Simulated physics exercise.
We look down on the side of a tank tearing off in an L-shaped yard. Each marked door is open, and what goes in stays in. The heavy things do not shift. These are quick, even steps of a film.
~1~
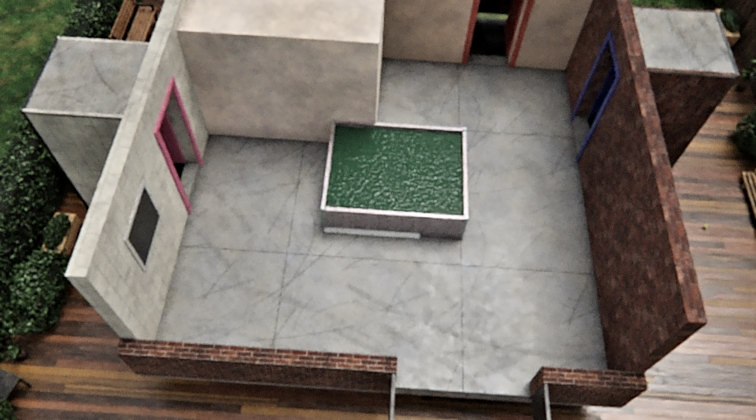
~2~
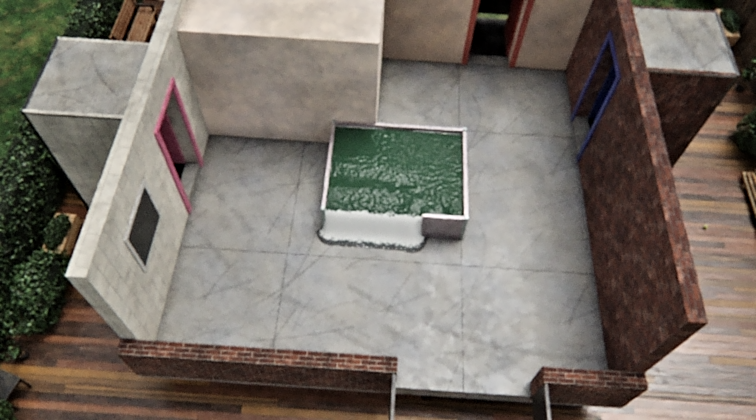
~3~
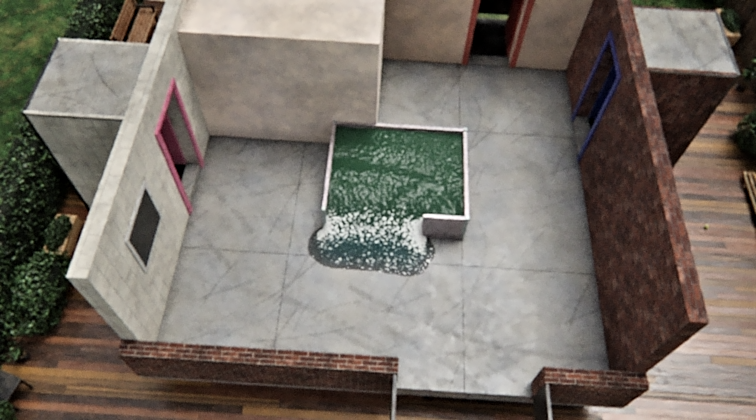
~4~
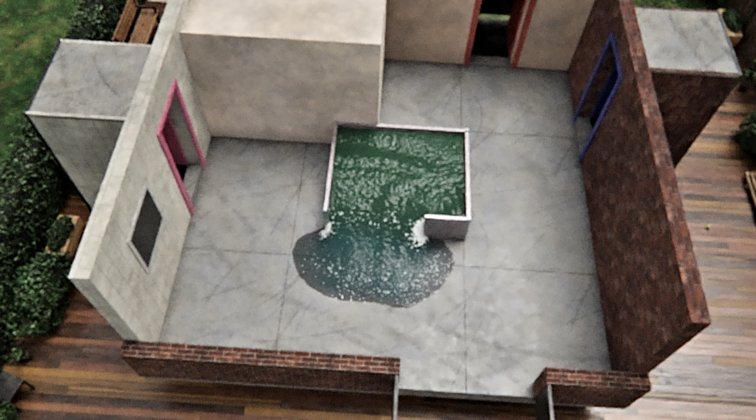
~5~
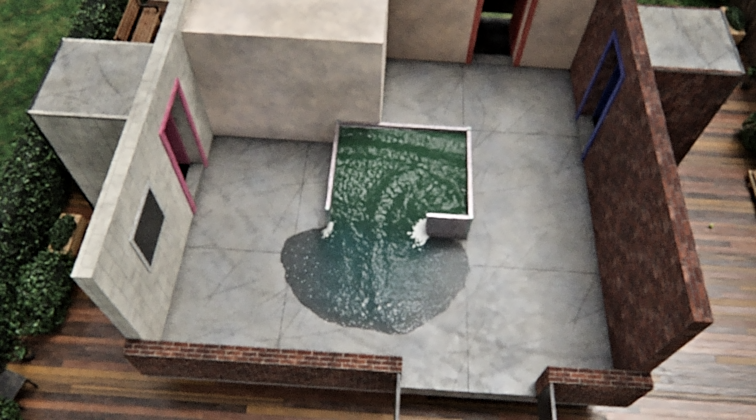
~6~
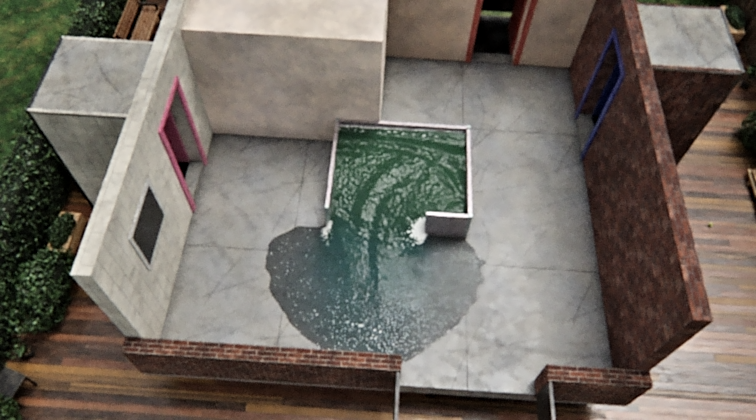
An open tank of green water sat still in a walled yard, then part of its front side gave way and water poured out, spreading across the grey floor toward the low brick wall.
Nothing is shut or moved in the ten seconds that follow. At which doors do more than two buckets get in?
One by one: The blue door stays under that; the pink door stays under that; the red door stays under that.
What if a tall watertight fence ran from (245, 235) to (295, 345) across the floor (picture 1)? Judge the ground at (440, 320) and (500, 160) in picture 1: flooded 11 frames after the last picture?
One after the other: Wet, no water.
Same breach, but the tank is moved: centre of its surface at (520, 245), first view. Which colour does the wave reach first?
The door marked blue.
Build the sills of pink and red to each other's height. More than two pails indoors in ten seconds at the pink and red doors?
My reading: The pink one takes more, the red one holds.
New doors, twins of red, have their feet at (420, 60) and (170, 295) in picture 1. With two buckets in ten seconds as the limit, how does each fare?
In turn: Lets less in, goes over.
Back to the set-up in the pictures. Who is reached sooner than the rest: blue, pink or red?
The pink-painted one.
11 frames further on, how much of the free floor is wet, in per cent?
Roughly 30 per cent.
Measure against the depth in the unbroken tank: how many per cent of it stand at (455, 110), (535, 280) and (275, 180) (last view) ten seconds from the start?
Roughly 0, 6 and 18 per cent, in turn.
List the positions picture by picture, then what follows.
The first frame shows still water in the open tank at (397, 170).
In the second frame, the front is at (322, 235), out from the gap at (373, 224).
In the third frame, water pours out at (374, 226) and has run to (314, 250).
In the fourth frame, water pours out at (376, 227) and has run to (430, 290).
In the fifth frame, water pours out at (378, 225) and has run to (405, 328).
In the sixth frame, water pours out at (377, 224) and has run to a hidden place.
A moment on, water covers 25 % of the floor; the blue door not reached, the pink door not reached, the red door not reached.
Next, water covers 30 % of the floor; the blue door not reached, the pink door not reached, the red door not reached.
Then, water covers 40 % of the floor; the blue door not reached, the pink door wet at the sill, nothing in, the red door not reached.
Later, water covers 60 % of the floor; the blue door not reached, the pink door wet at the sill, nothing in, the red door not reached.
In the end, water covers 80 % of the floor; the blue door wet at the sill, nothing in, the pink door wet at the sill, nothing in, the red door not reached.
